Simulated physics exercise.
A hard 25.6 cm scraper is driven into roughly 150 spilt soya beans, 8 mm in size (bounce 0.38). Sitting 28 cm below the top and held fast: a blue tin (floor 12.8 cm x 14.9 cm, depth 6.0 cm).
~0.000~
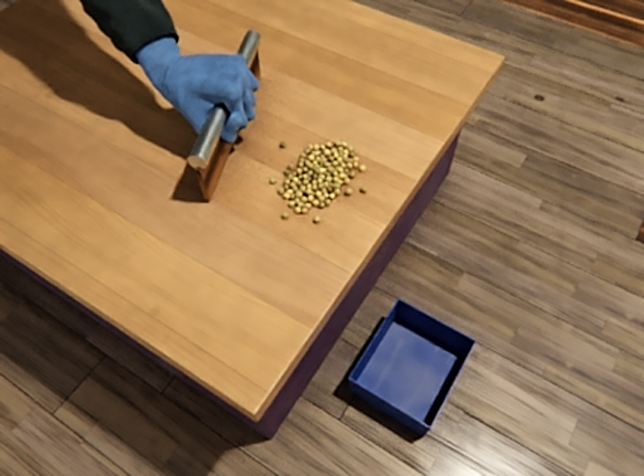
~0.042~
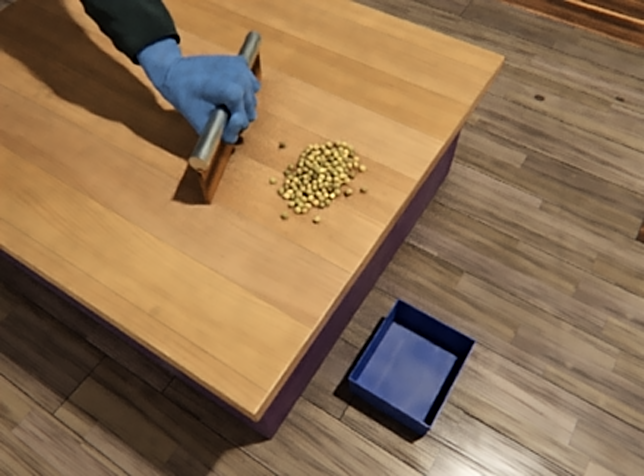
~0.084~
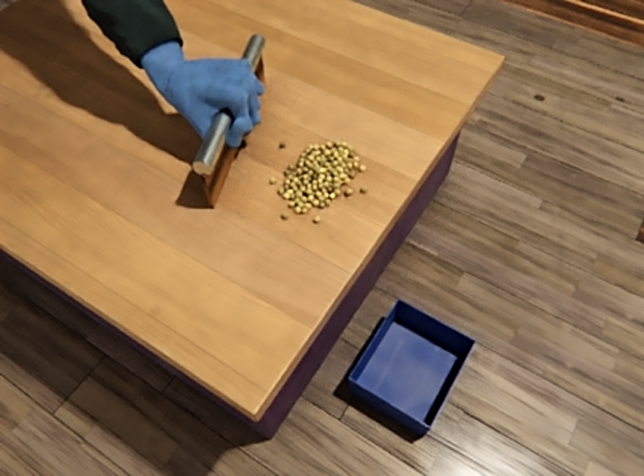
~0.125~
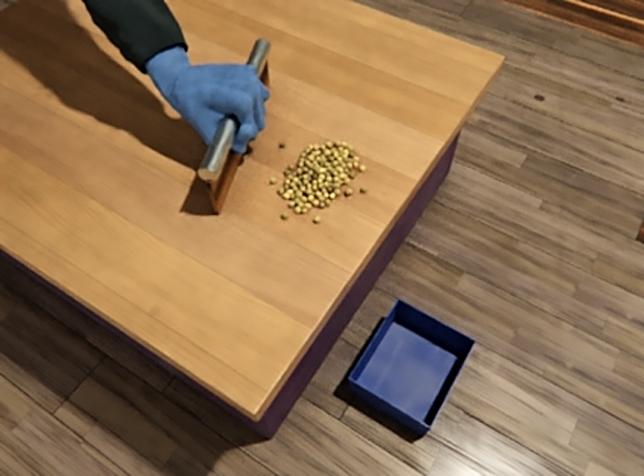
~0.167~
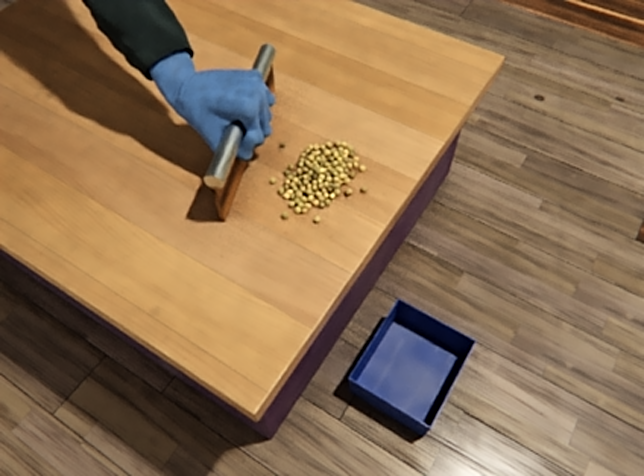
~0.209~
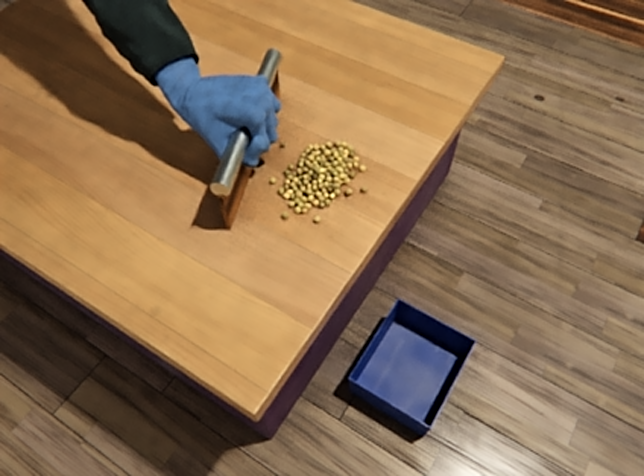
At the start, a blue-gloved hand holds a scraper upright on a wooden table, left of a loose pile of soya beans, with a blue tin sitting below the tabletop. The hand slides the scraper a short way right and towards the viewer, closing in on the beans, which remain still.
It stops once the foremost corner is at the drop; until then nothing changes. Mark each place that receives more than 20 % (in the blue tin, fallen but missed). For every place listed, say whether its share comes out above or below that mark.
Blue tin - below, missed - below.
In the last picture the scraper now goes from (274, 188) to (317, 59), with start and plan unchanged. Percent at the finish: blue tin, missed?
The blue tin gets 15 and missed comes to 80.
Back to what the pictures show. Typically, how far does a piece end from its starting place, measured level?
Close to 8 cm, measured level.
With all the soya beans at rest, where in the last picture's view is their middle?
It settles with its middle around (368, 192).
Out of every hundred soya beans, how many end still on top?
Roughly 90 per cent.
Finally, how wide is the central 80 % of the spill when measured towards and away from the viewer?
Estimated band: Near 14 cm.
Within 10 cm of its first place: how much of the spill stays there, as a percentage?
I'd put it at around 80 per cent.
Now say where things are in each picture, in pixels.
The first picture shows scraper from (201, 174) to (255, 49); moved 0.0 cm; pieces shifted so far, 0; middle of the spill at (317, 171); blue tin at (414, 359).
The second picture shows scraper from (202, 176) to (256, 50); moved 0.3 cm; pieces shifted so far, 0; middle of the spill at (317, 171).
The third picture shows scraper from (205, 180) to (259, 53); moved 1.2 cm; pieces shifted so far, 0; middle of the spill at (317, 171).
The fourth picture shows scraper from (211, 187) to (264, 58); moved 2.5 cm; pieces shifted so far, 0; middle of the spill at (317, 171).
The fifth picture shows scraper from (217, 194) to (270, 63); moved 3.9 cm; pieces shifted so far, 0; middle of the spill at (317, 171).
The sixth picture shows scraper from (223, 201) to (275, 68); moved 5.3 cm; pieces shifted so far, 0; middle of the spill at (317, 171); blue tin at (414, 359). Its speed is about 0.33 m/s, heading 20 degrees towards the viewer.
Then, at 0.48 s, scraper 14 cm from its start, spill 11 cm wide; still on top 100 %.
After 0.75 s, scraper 23 cm from its start, spill 16 cm wide; still on top 100 %.
After 0.98 s, scraper 23 cm from its start, spill 17 cm wide; off the edge, not caught 5 %, still on top 95 %.
At rest (1.8 s), blue tin 5 %, fallen but missed 5 %, still on top 90 %.
